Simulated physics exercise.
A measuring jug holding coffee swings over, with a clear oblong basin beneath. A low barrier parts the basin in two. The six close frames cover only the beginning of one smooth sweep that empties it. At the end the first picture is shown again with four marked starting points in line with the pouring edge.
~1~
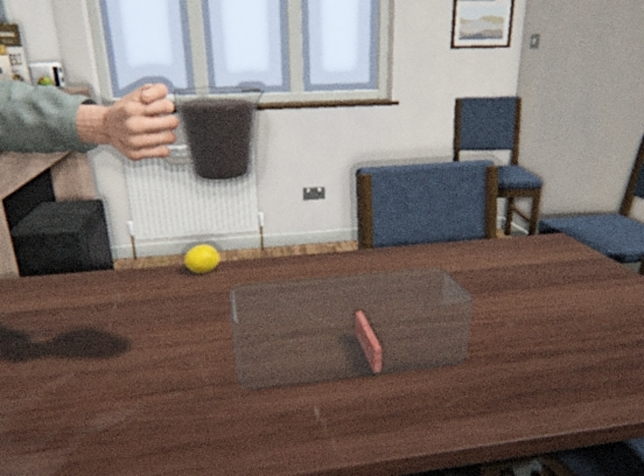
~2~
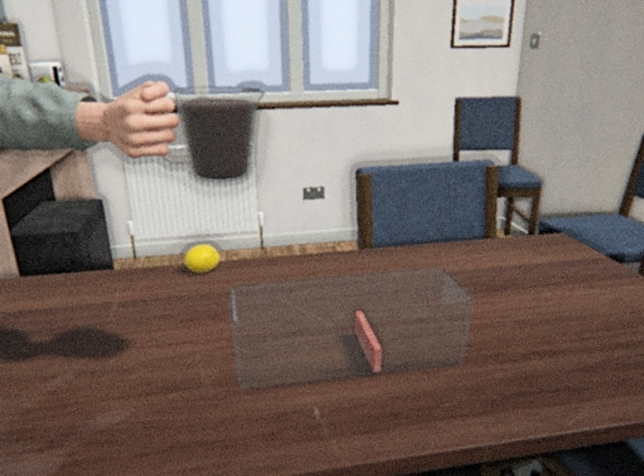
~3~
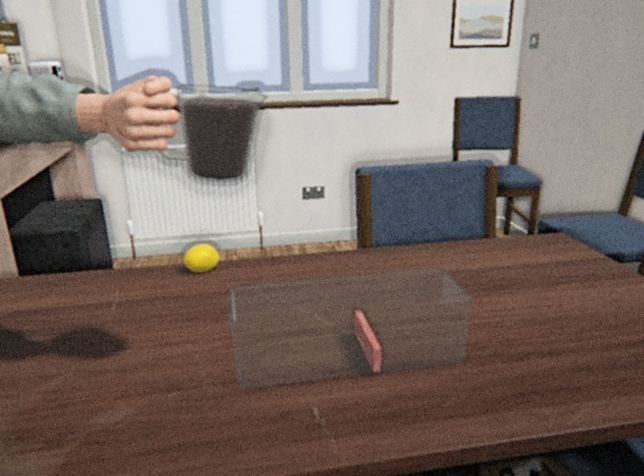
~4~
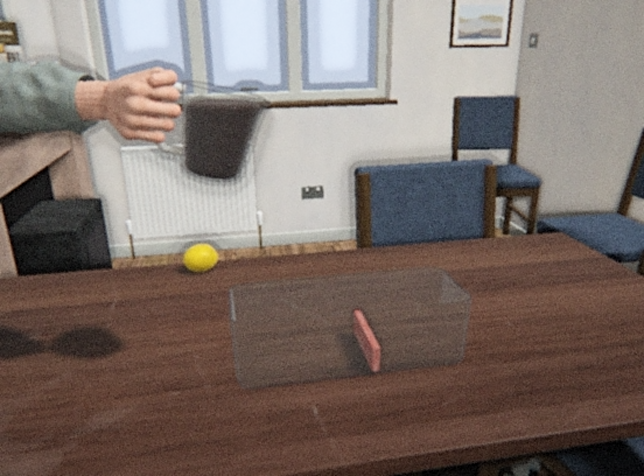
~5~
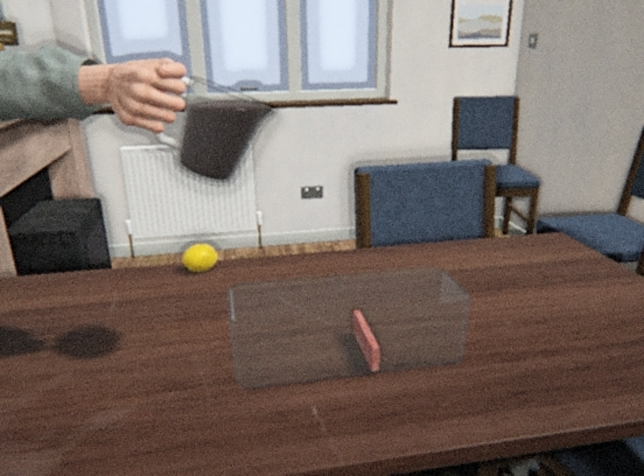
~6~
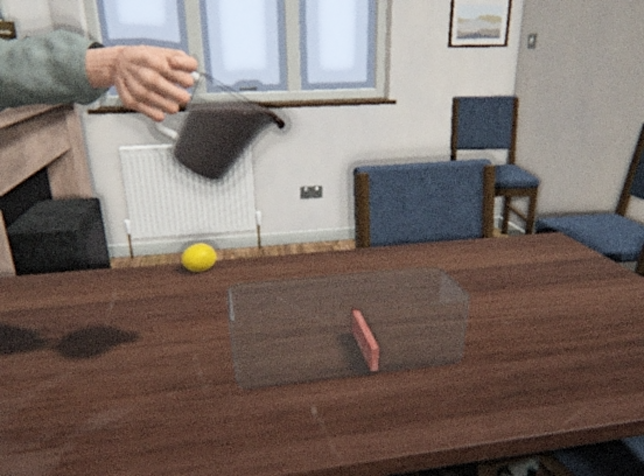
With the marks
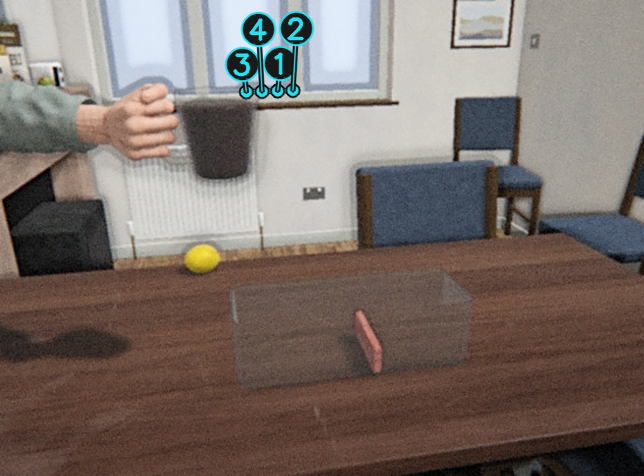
To begin with, a hand at the left holds a jug of dark coffee upright above a wooden table, where a yellow lemon sits behind a clear basin parted by a low reddish barrier. The hand then tilts the jug steadily to the right, and coffee reaches just over its lip.
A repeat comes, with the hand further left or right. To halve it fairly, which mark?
Place 2.
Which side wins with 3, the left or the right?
The left side.
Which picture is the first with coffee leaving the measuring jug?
In picture 6.
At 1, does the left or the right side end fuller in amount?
The left one.
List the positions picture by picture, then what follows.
The first frame shows upright, lip at (263, 91); basin from (239, 387) to (463, 360); top of the wall at (368, 329); nothing has left yet.
The second frame shows upright, lip at (264, 92); nothing has left yet.
The third frame shows tipped about 6°, lip at (266, 95); nothing has left yet.
The fourth frame shows tipped about 13°, lip at (270, 102); nothing has left yet.
The fifth frame shows tipped about 23°, lip at (274, 111); nothing has left yet.
The sixth frame shows tipped about 34°, lip at (276, 122); coffee is over the lip, down to (279, 126).
On the marked copy, 1 at (277, 90); 2 at (292, 90); 3 at (246, 91); 4 at (262, 91).
If 1 is chosen, about 84 % ends left of the wall and 8 % right of it; 8 % is lost outside.
If 2 is chosen, about 46 % ends left of the wall and 51 % right of it; 4 % is lost outside.
If 3 is chosen, about 87 % ends left of the wall and 10 % right of it; 4 % is lost outside.
If 4 is chosen, about 88 % ends left of the wall and 6 % right of it; 5 % is lost outside.
